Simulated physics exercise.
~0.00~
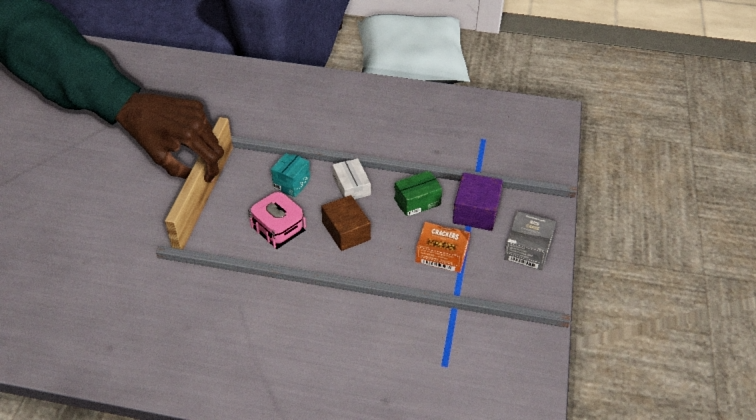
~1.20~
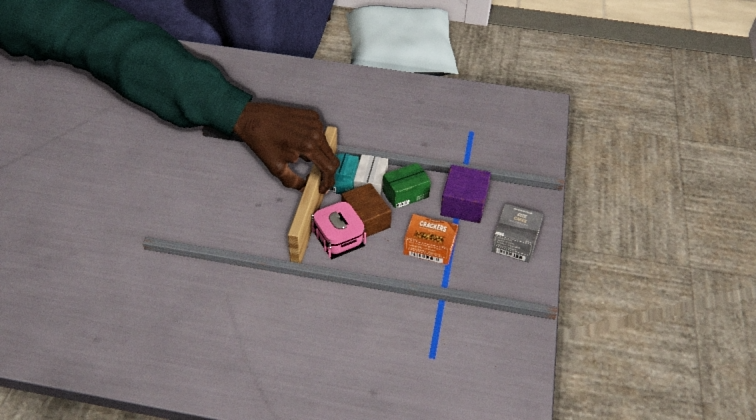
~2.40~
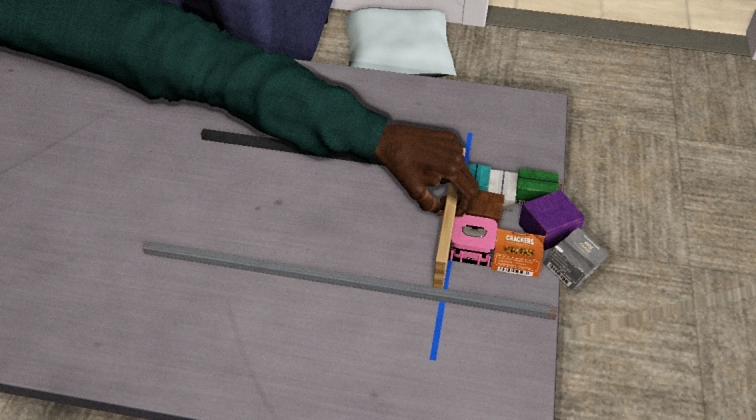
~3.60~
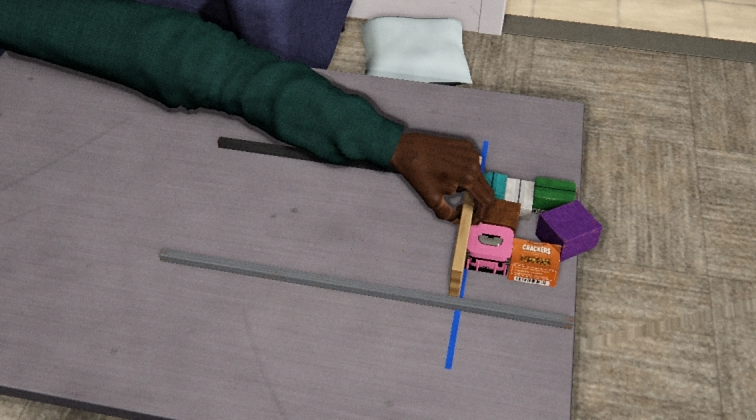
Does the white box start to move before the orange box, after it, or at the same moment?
The white box starts to move before the orange box. It is already being pushed right while the orange box still sits in its place by the blue tape.
